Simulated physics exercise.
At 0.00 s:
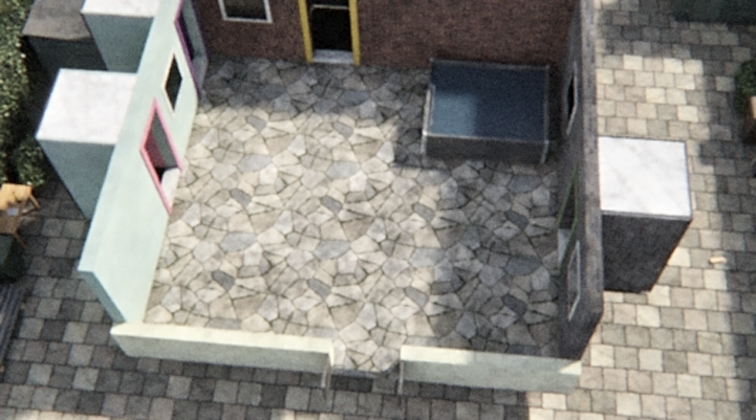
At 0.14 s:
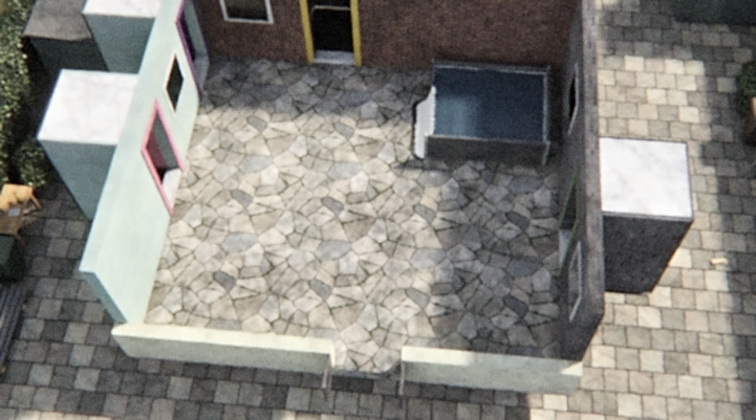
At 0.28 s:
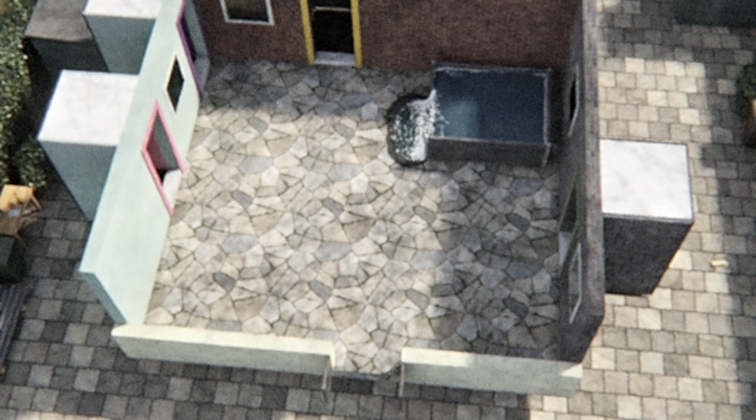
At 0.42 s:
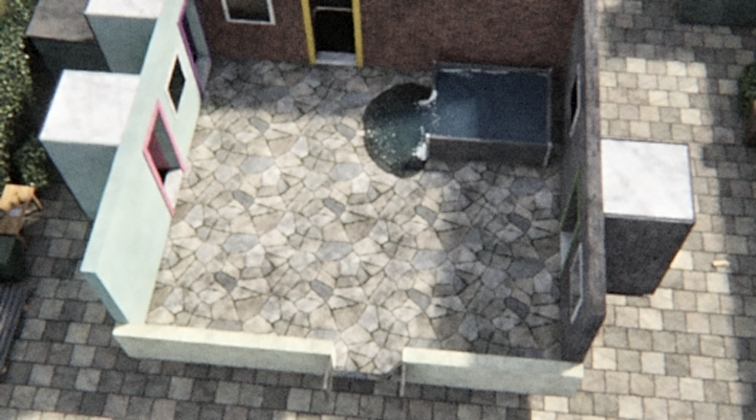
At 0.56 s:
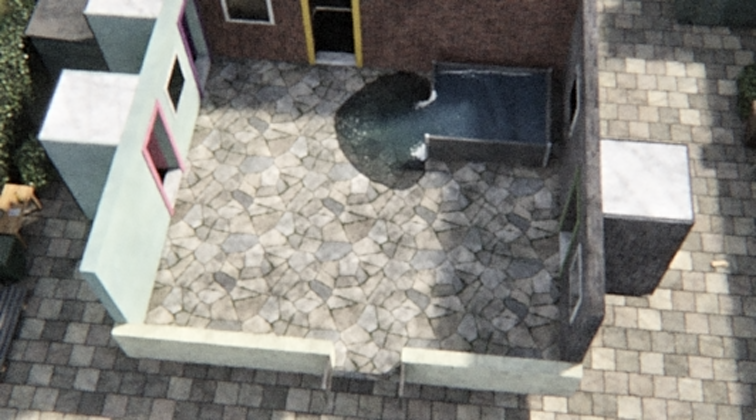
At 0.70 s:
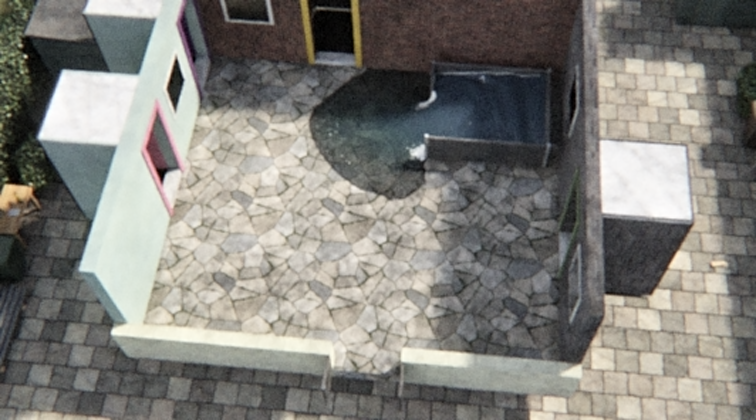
In a paved back court seen from above, the left wall of an open water tank gave way, and water poured out and spread leftward across the stone floor in a widening, dark, rounded pool.
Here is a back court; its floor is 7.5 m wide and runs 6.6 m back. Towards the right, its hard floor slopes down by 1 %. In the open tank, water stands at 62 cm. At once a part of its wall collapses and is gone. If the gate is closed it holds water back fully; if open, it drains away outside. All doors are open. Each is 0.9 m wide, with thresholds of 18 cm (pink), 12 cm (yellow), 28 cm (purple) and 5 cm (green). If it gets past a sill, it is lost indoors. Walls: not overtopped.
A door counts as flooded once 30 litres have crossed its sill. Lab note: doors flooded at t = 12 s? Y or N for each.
In the end the pink door will see an amount within the limit come in, the yellow door will see an amount within the limit come in, the purple door will see an amount within the limit come in, the green door will see an amount within the limit come in.
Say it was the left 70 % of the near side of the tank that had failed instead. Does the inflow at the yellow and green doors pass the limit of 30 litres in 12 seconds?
Yellow stays inside, green goes beyond, judged against that limit.
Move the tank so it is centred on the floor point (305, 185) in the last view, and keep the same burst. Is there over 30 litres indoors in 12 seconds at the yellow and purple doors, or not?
Yellow: Within limit; purple: Within limit.
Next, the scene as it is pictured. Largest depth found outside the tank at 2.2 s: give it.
About 30 cm at most.
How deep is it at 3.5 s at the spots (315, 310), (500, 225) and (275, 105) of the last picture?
Depth readings in turn - 1, 0, 4 cm.
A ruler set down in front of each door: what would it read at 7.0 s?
In centimetres, the pink door has 5, the yellow door 9, the purple door 8 and the green door 0.
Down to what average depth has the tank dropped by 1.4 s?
Depth, averaged: Around 42 centimetres.
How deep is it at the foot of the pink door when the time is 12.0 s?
I'd put it near 3.5 cm.
After 1.4 s water covers 30 % of the floor and is deepest (32 cm) near (421, 138); pink door not reached, yellow door 9 cm at the sill, 0 L in, purple door not reached, green door not reached.
After 2.2 s water covers 45 % of the floor and is deepest (30 cm) near (212, 59); pink door 9 cm at the sill, 0 L in, yellow door 11 cm at the sill, 0 L in, purple door 17 cm at the sill, 0 L in, green door not reached.
After 3.5 s water covers 55 % of the floor and is deepest (26 cm) near (242, 75); pink door 15 cm at the sill, 0 L in, yellow door 10 cm at the sill, 0 L in, purple door 24 cm at the sill, 1 L in, green door not reached.
After 7.0 s water covers 70 % of the floor and is deepest (13 cm) near (238, 347); pink door 5 cm at the sill, 0 L in, yellow door 9 cm at the sill, 1 L in, purple door 8 cm at the sill, 1 L in, green door not reached.
After 12.0 s water covers 95 % of the floor and is deepest (12 cm) near (554, 358); pink door 3 cm at the sill, 0 L in, yellow door 5 cm at the sill, 1 L in, purple door 3 cm at the sill, 1 L in, green door 8 cm at the sill, 8 L in.
